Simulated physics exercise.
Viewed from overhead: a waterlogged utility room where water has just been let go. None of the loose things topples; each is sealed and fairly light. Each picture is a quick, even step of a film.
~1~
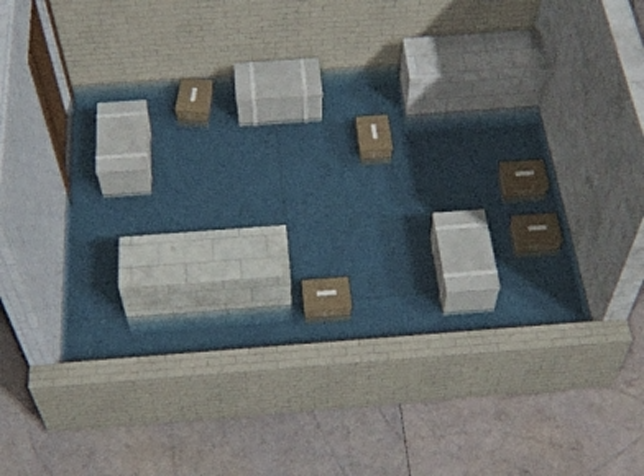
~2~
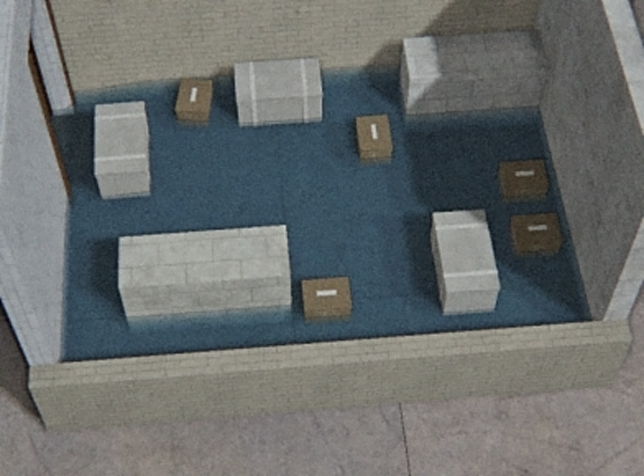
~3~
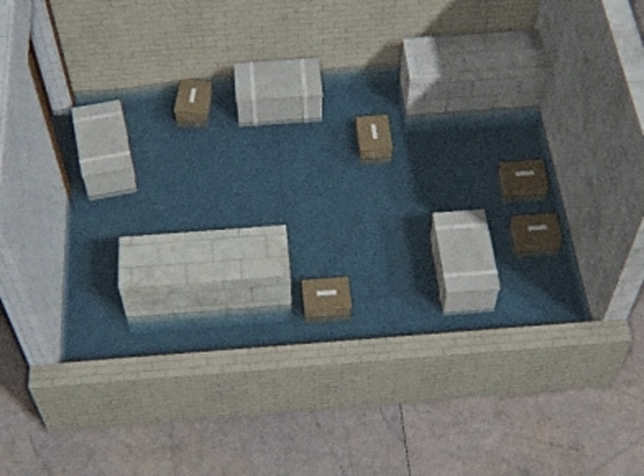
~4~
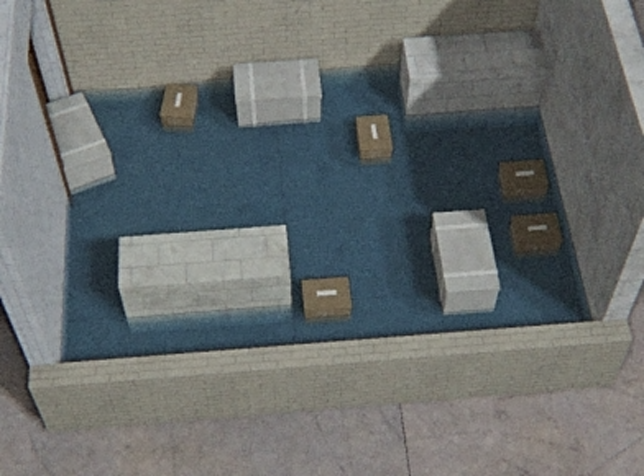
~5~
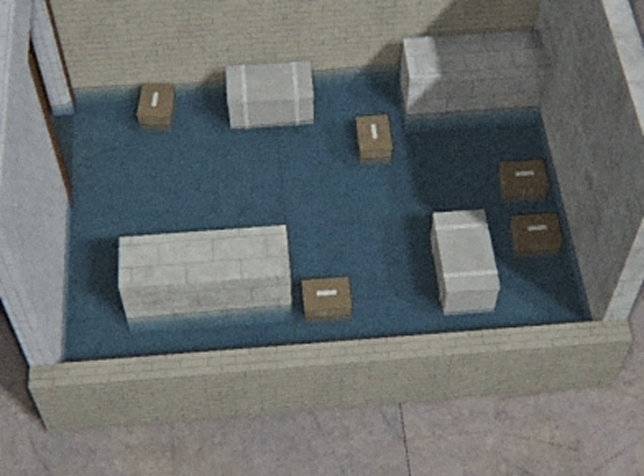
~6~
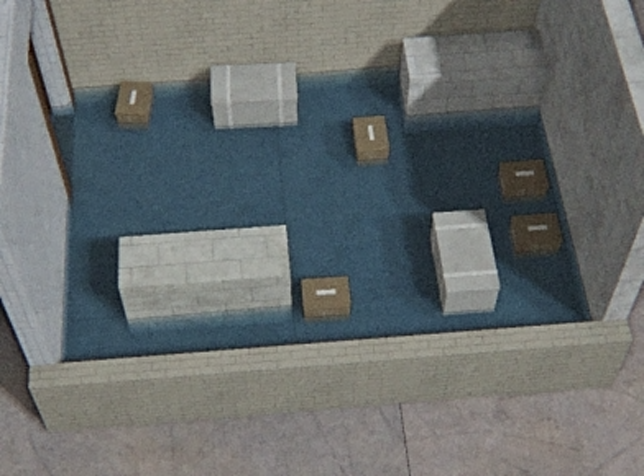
In a flooded room, the door on the left opened and a pale chest swung out through the doorway; a small brown box drifted left after it, then another pale chest shifted slightly left.
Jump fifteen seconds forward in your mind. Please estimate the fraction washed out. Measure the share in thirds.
Center third.
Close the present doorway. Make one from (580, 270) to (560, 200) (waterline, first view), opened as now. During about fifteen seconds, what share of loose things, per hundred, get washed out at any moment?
Estimate: Near 60 %.
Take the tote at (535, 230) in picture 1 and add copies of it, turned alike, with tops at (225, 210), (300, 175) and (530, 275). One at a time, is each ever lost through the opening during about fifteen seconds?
For the three copies in the stated order: Escaped, escaped, remained.
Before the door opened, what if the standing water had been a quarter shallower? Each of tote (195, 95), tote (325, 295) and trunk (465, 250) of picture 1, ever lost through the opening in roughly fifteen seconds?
Taking them in order: Leaves the room; remains in the room; remains in the room.
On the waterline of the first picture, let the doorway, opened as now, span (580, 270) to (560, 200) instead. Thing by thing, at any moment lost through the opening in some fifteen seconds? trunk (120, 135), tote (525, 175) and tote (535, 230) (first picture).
Going through them in sequence: Trapped, then gets out, then gets out.
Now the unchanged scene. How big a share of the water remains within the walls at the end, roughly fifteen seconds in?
About 46 percent.
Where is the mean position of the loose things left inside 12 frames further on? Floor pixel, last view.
What remains is centred near (340, 212).
A moment on, 1 of 8 are out; 7 afloat.
Next, 2 of 8 are out; 6 afloat.
Later, 3 of 8 are out; 5 afloat.
In the end, 4 of 8 are out; 4 afloat.
